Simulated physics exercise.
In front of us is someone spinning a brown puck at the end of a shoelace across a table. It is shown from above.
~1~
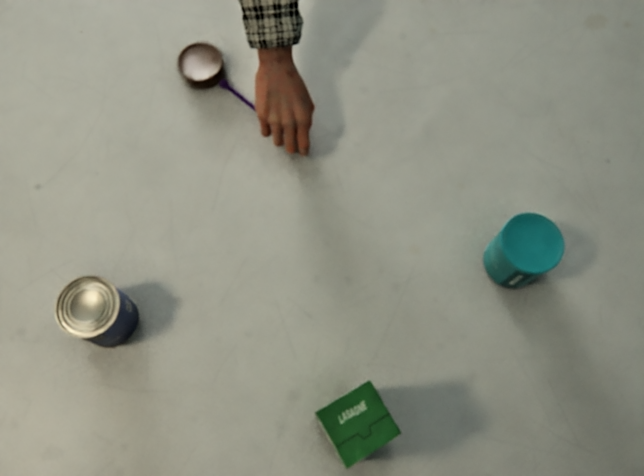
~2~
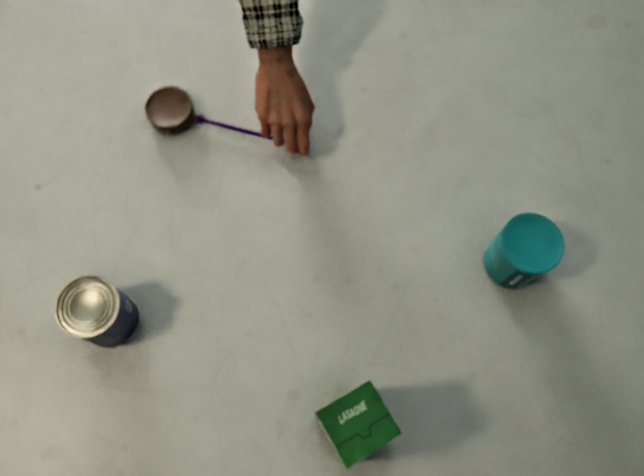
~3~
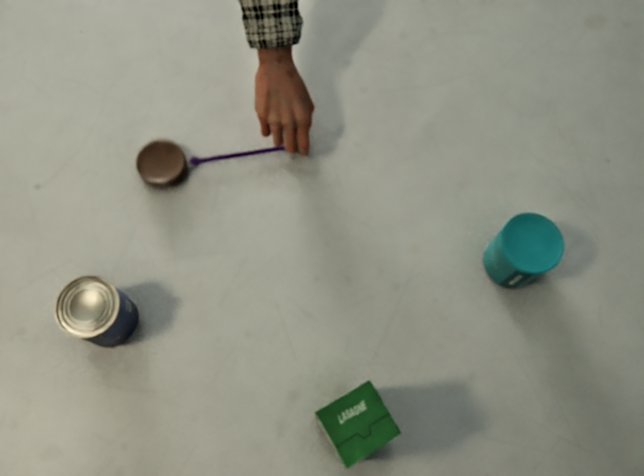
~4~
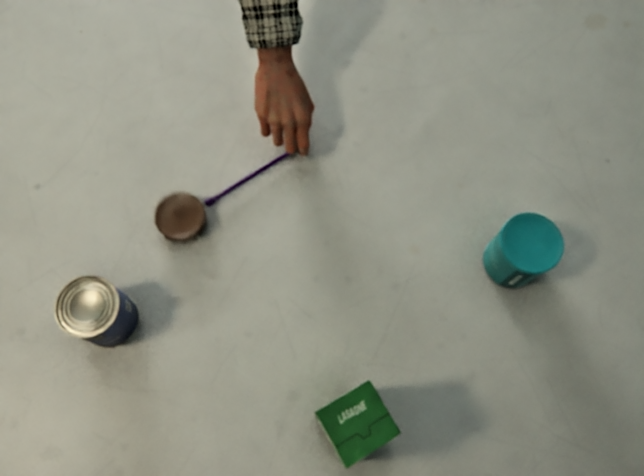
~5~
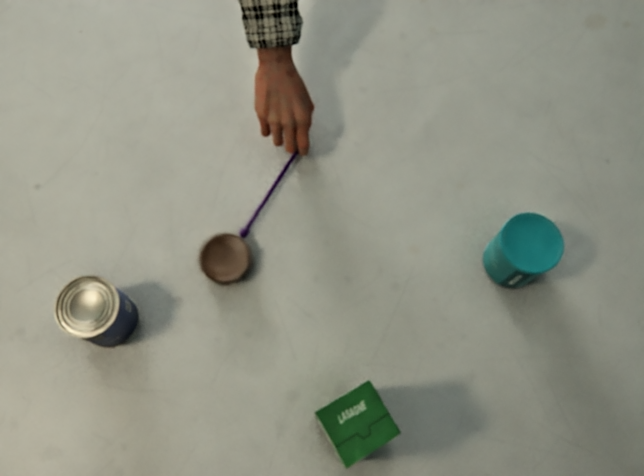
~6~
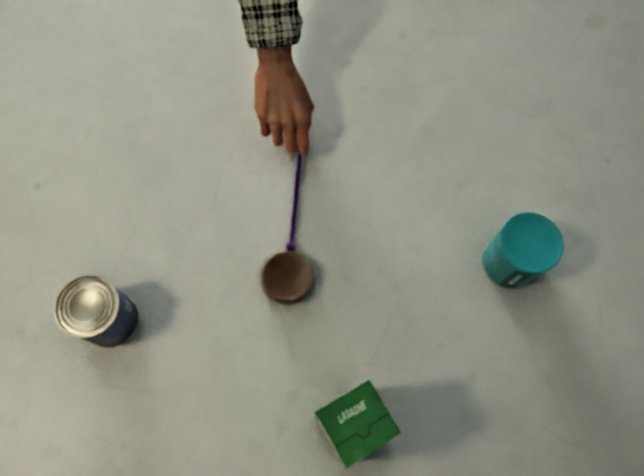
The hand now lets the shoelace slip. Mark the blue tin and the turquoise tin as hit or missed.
Marks: Blue tin: Missed; turquoise tin: Hit.
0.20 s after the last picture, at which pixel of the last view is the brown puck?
Somewhere around (469, 264), I reckon.
Then, 0.08 s on from there, puck near (412, 270).
Then, 0.20 s on from there, puck near (469, 264); turquoise tin pushed aside.
In the end, puck near (470, 265); turquoise tin pushed aside. The blue tin remains clear and the turquoise tin takes the knock.
